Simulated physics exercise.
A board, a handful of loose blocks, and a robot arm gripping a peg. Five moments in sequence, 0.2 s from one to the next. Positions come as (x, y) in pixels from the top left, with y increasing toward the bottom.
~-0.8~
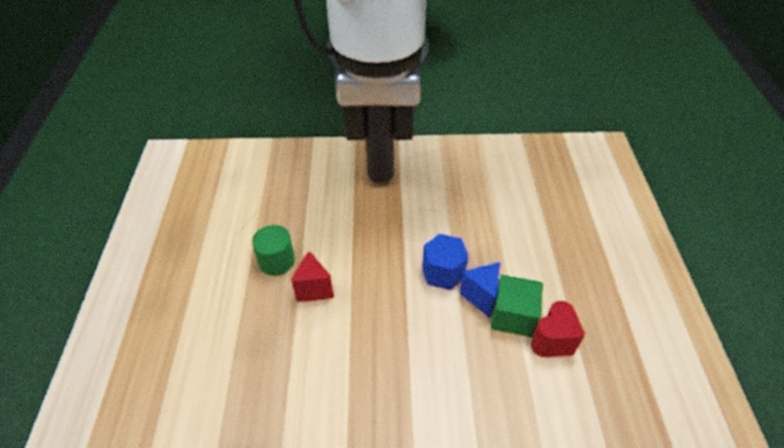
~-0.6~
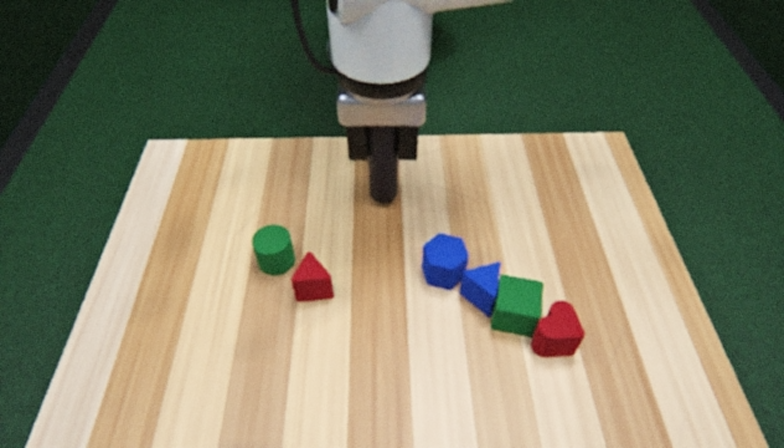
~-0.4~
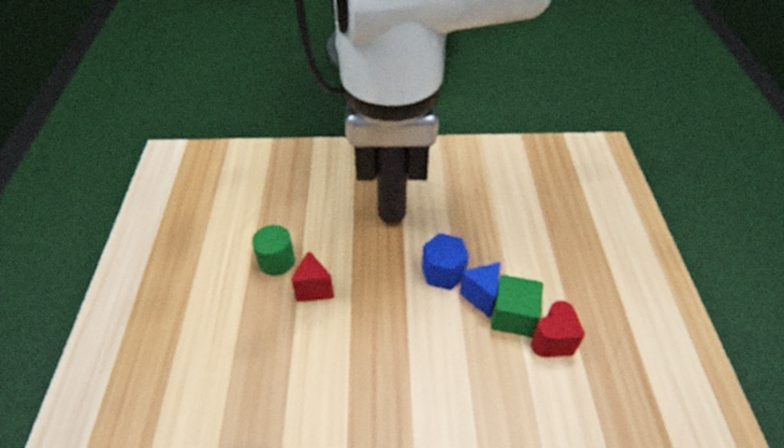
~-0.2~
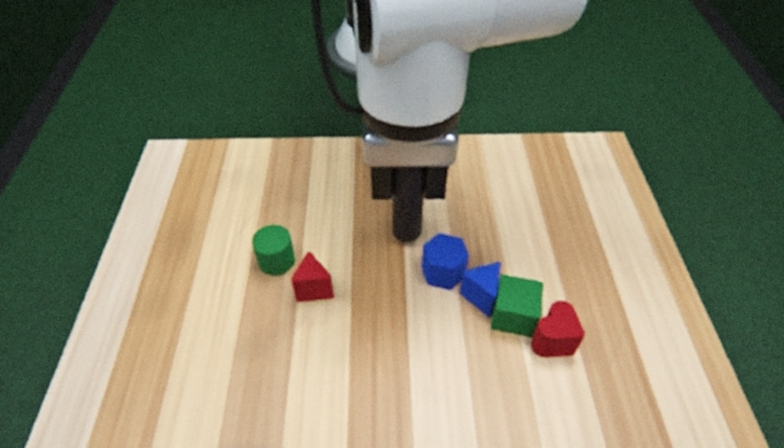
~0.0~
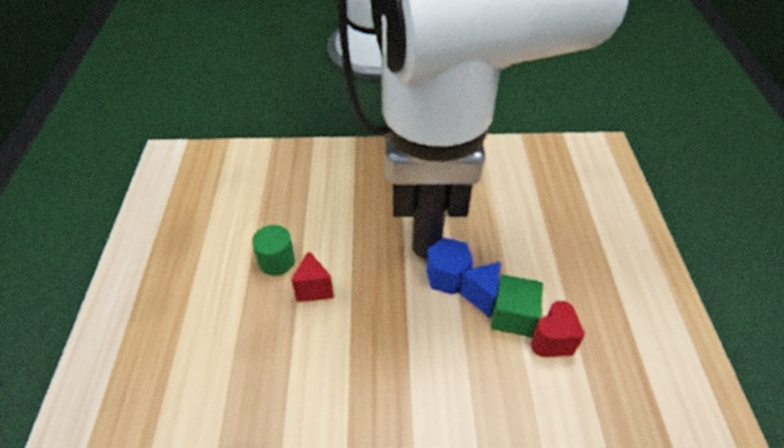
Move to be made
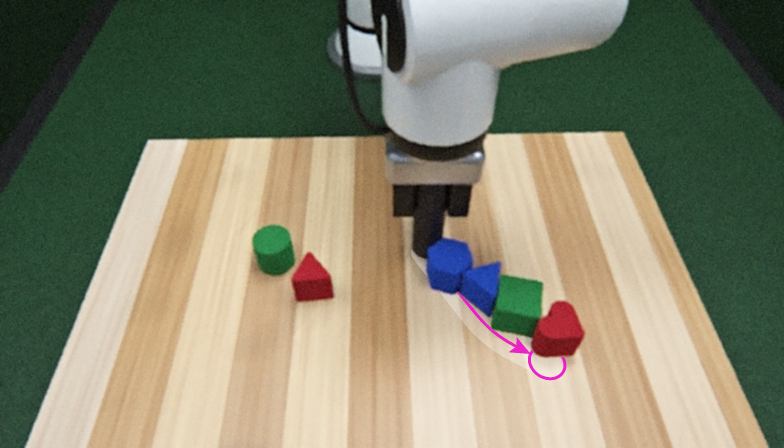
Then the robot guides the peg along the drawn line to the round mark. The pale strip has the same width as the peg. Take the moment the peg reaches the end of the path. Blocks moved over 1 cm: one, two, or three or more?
It will shift three or more blocks.
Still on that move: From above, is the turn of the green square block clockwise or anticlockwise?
It makes a counterclockwise turn.
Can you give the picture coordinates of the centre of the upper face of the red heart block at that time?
Around pixel (594, 328).
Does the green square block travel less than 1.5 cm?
No, it doesn't check out.
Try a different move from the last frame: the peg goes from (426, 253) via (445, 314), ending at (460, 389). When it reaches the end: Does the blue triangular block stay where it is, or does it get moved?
At the end, its place is different.
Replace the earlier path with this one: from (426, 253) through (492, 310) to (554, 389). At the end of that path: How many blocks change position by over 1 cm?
The count is three or more.
The line goes from (426, 253) over (474, 311) to (547, 362).
The first path, step by step. One third of the way, peg at (459, 286); blue six-sided block at (473, 303), turned 40° clockwise; blue triangular block at (501, 331), turned 30° anticlockwise; green square block at (527, 298), turned 15° anticlockwise.
Two thirds of the way, peg at (496, 327); blue six-sided block at (490, 346), turned 55° clockwise; blue triangular block at (527, 367), turned 25° anticlockwise; green square block at (536, 300), turned 30° anticlockwise; red heart block at (574, 324), turned 15° clockwise.
At the end, peg at (550, 357); blue six-sided block at (491, 352), turned 70° clockwise; blue triangular block at (532, 376), turned 20° anticlockwise; green square block at (548, 298), turned 60° anticlockwise; red heart block at (594, 328).
